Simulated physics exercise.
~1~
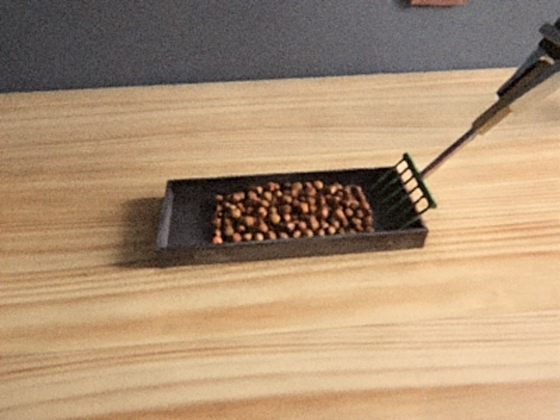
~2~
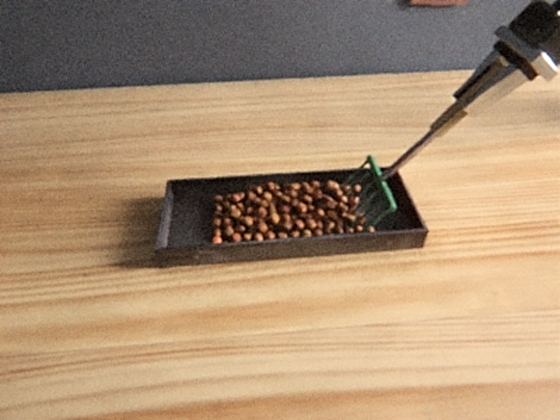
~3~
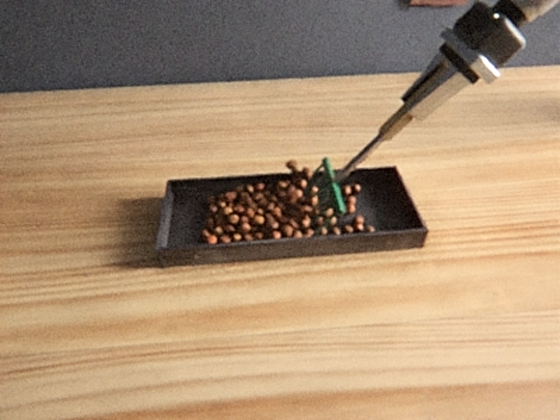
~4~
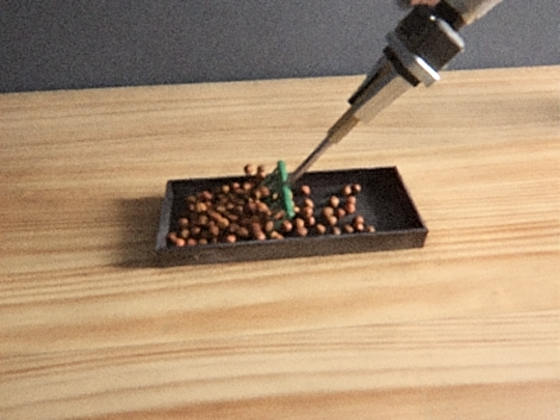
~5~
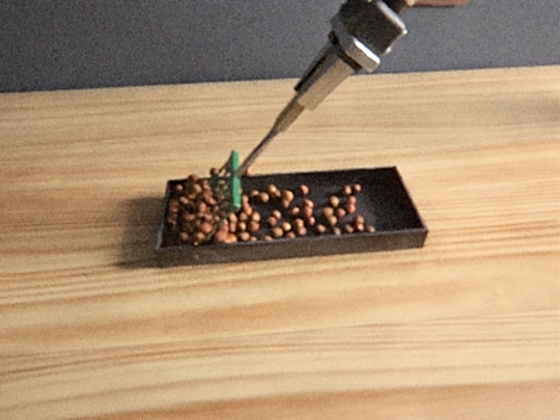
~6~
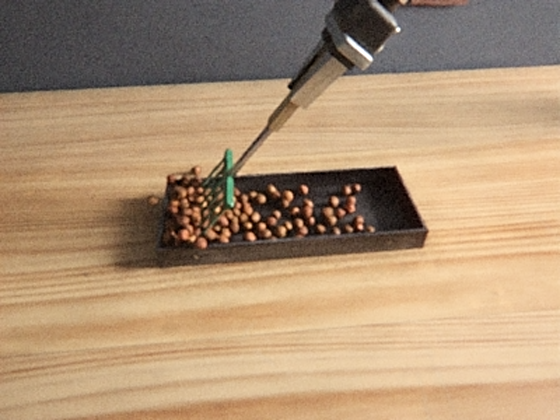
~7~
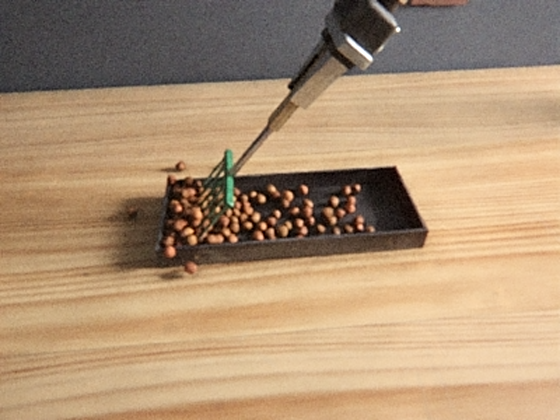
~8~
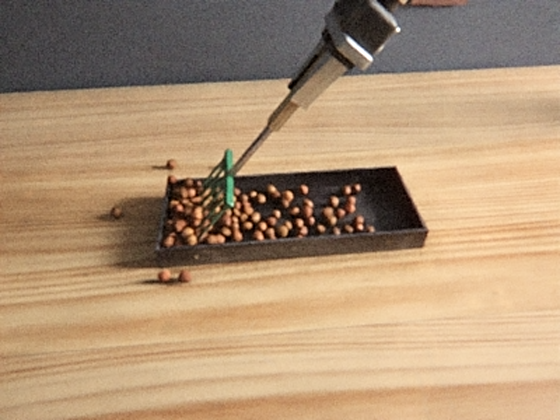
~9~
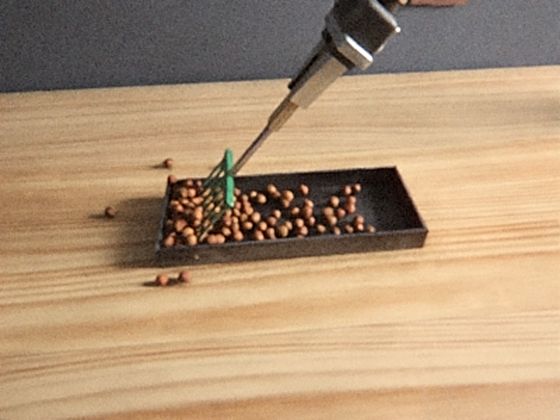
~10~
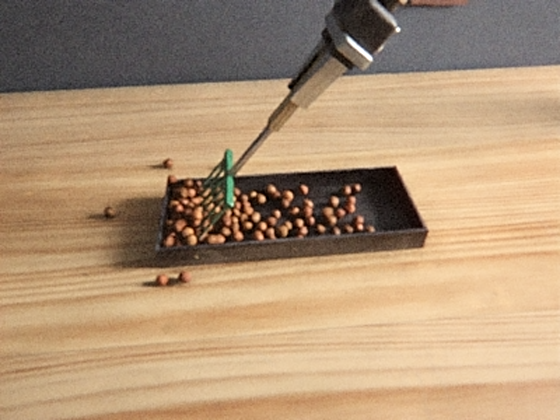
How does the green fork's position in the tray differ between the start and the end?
At the start the fork is at the right end of the tray, beside the heap of nuts. By the end it is near the left end, standing among the nuts gathered there.
